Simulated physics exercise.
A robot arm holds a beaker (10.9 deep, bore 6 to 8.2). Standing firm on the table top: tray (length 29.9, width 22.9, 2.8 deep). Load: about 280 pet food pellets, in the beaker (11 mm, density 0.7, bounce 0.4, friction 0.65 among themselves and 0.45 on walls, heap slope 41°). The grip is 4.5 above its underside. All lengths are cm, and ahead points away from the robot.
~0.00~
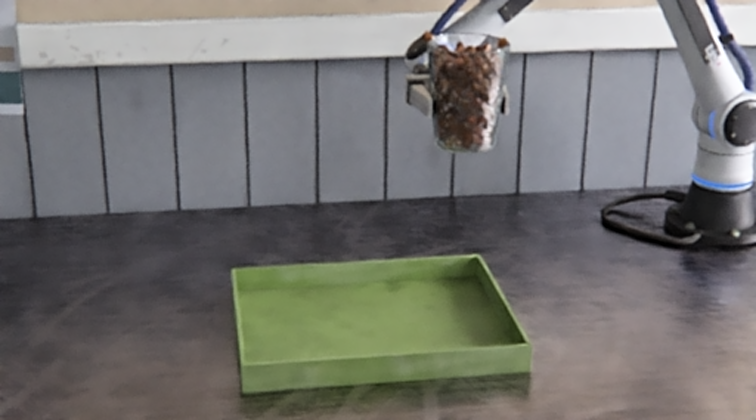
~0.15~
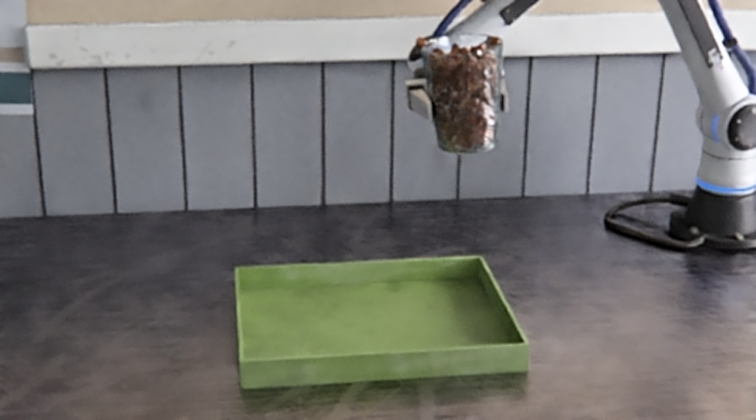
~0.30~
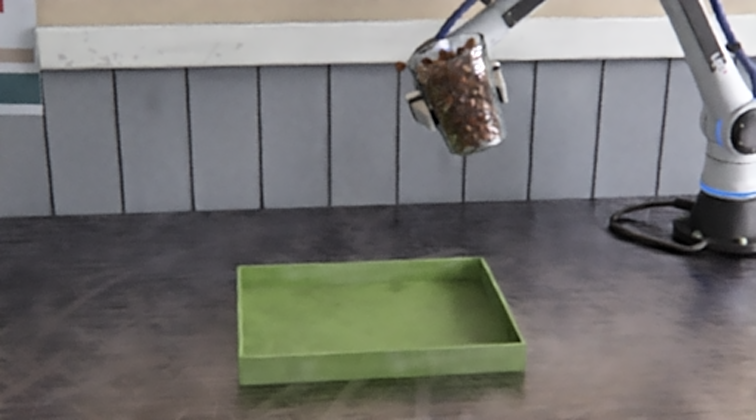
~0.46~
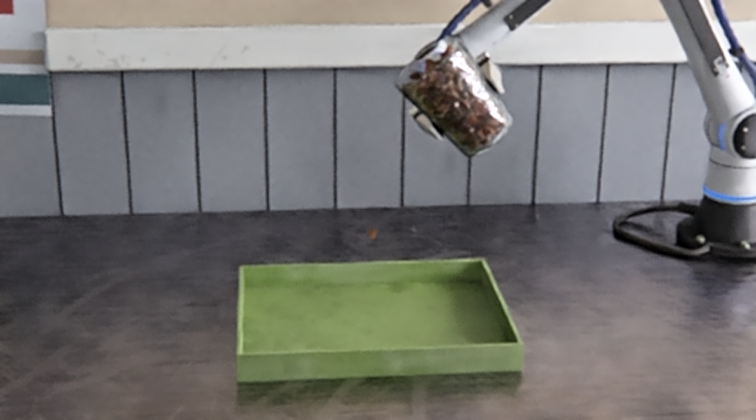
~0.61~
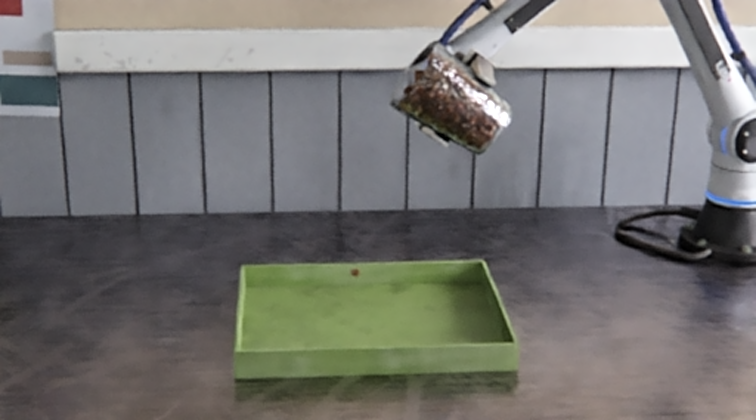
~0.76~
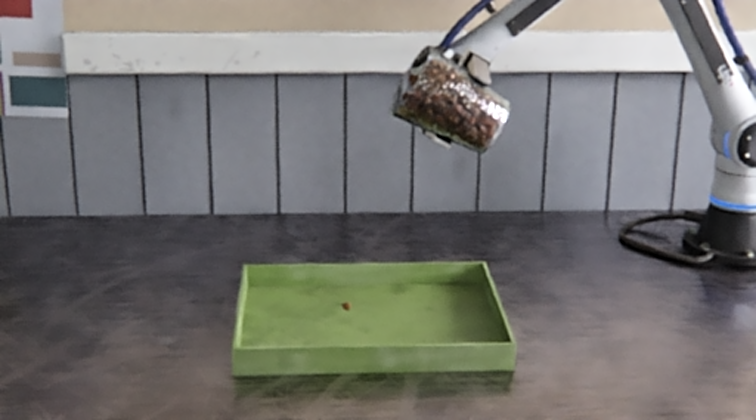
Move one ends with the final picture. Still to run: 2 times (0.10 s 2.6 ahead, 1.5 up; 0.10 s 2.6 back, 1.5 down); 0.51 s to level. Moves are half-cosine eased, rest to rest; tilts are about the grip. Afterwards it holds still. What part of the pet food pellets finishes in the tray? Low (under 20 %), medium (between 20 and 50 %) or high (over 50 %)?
In the tray the share is medium, between 20 and 50 %.
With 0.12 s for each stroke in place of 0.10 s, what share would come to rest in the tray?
Then about 20 per cent.
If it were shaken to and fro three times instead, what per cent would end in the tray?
Then about 40 per cent.
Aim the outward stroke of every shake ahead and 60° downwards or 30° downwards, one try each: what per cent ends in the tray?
Some 5 and 10 per cent.
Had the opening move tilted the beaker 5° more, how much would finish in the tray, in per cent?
It would be near 35 per cent.
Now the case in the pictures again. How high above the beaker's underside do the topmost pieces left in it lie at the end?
About 10.5 cm.
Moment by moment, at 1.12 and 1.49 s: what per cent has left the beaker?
In turn: 20, 35.
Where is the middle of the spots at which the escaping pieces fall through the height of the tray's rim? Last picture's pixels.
Near (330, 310).
By 1.12 s, tilted 60° forward, highest piece 30 above the table; 221 in the beaker, 41 in the tray, 23 in flight or on a rim.
By 1.49 s, tilted 17° forward, highest piece 32 above the table; 191 in the beaker, 90 in the tray, 3 on the table or floor, 1 in flight or on a rim.
By 1.87 s, level, highest piece 32 above the table; 191 in the beaker, 90 in the tray, 4 on the table or floor.
By 2.92 s, level, highest piece 32 above the table; 191 in the beaker, 90 in the tray, 4 on the table or floor.
Final count, 191 in the beaker, 90 in the tray, 4 on the table or floor. That is 32 % in the tray.
